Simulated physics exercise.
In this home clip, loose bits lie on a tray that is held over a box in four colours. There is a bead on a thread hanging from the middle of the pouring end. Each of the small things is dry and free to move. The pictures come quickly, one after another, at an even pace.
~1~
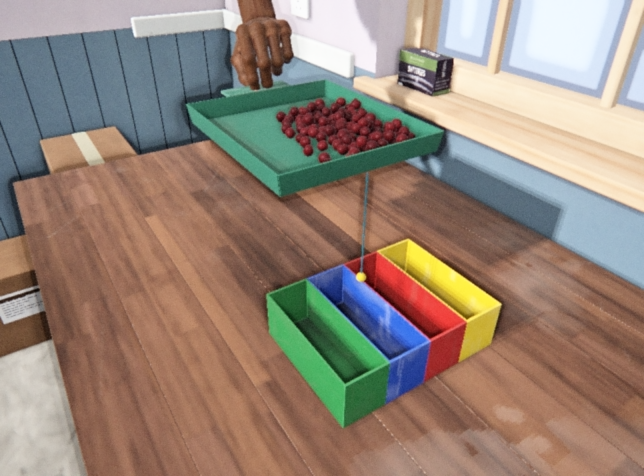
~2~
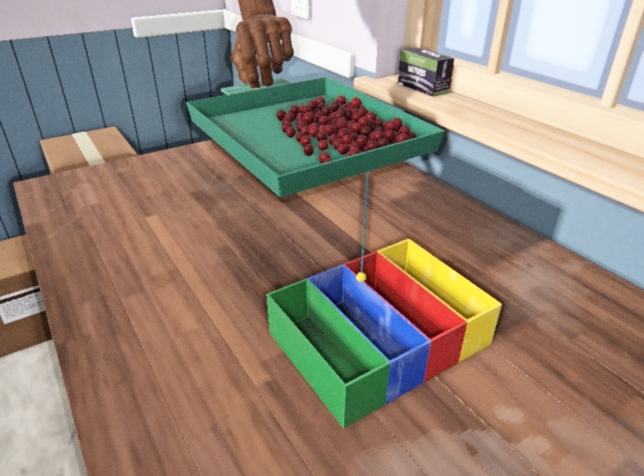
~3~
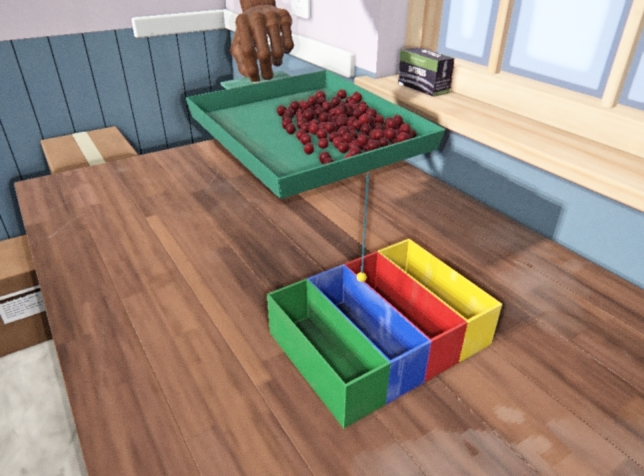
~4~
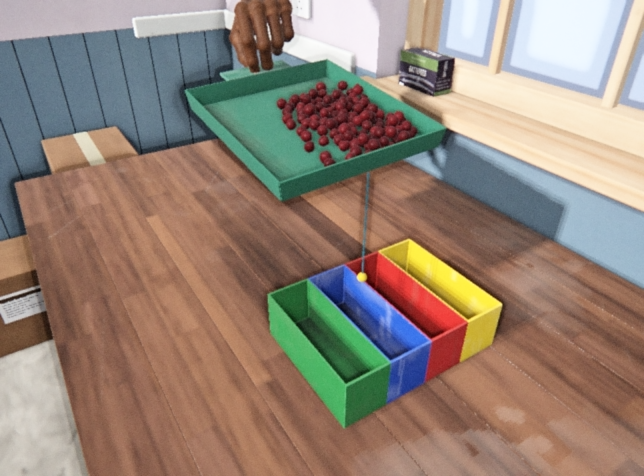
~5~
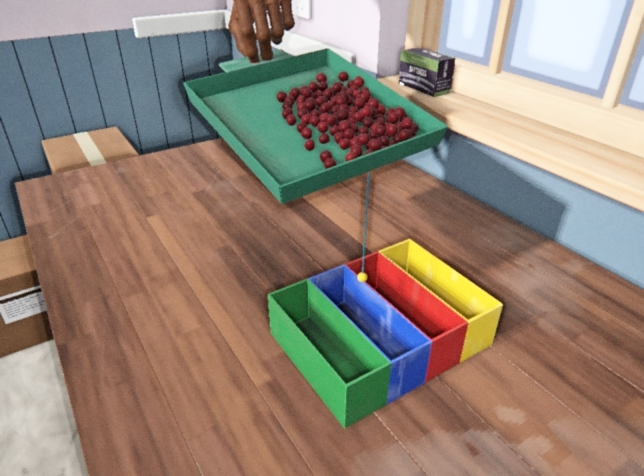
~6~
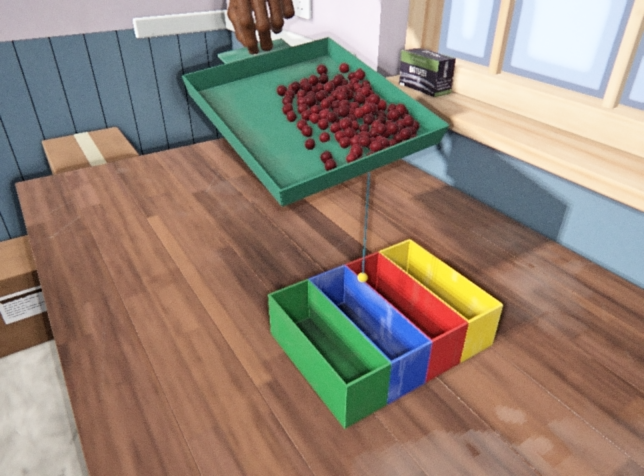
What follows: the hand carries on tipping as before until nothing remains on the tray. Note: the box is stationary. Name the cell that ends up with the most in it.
Most ends up in the green cell.
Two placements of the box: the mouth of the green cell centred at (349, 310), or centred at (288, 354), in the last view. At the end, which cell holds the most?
Green; that blue cell.
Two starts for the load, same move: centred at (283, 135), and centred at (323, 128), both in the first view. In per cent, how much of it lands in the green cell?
Try 1: 40 %; try 2: 50 %.
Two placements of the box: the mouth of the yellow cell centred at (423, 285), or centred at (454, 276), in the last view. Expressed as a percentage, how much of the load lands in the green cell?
About 40 per cent, then about 40 per cent.
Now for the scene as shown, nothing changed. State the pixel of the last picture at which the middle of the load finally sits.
Close to (334, 368).
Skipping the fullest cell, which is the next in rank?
Second is the cell in blue.
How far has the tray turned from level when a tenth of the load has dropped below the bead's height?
Somewhere near 100°.
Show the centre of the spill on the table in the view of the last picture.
Somewhere near (267, 404), I think.
Just after the last frame, tray tipped steeply; almost all on the tray; just a few falling or outside the box.
A moment on, tray tipped right over; almost all on the tray; just a few in the green cell; just a few in the blue cell; just a few falling or outside the box.
Further on, tray tipped past a quarter turn; roughly half in the green cell; roughly a quarter in the blue cell; just a few in the red cell; roughly a quarter falling or outside the box.
When it is over, tray tipped past a quarter turn; roughly half in the green cell; roughly a quarter in the blue cell; just a few in the red cell; not one in the yellow cell; roughly a quarter outside the box.
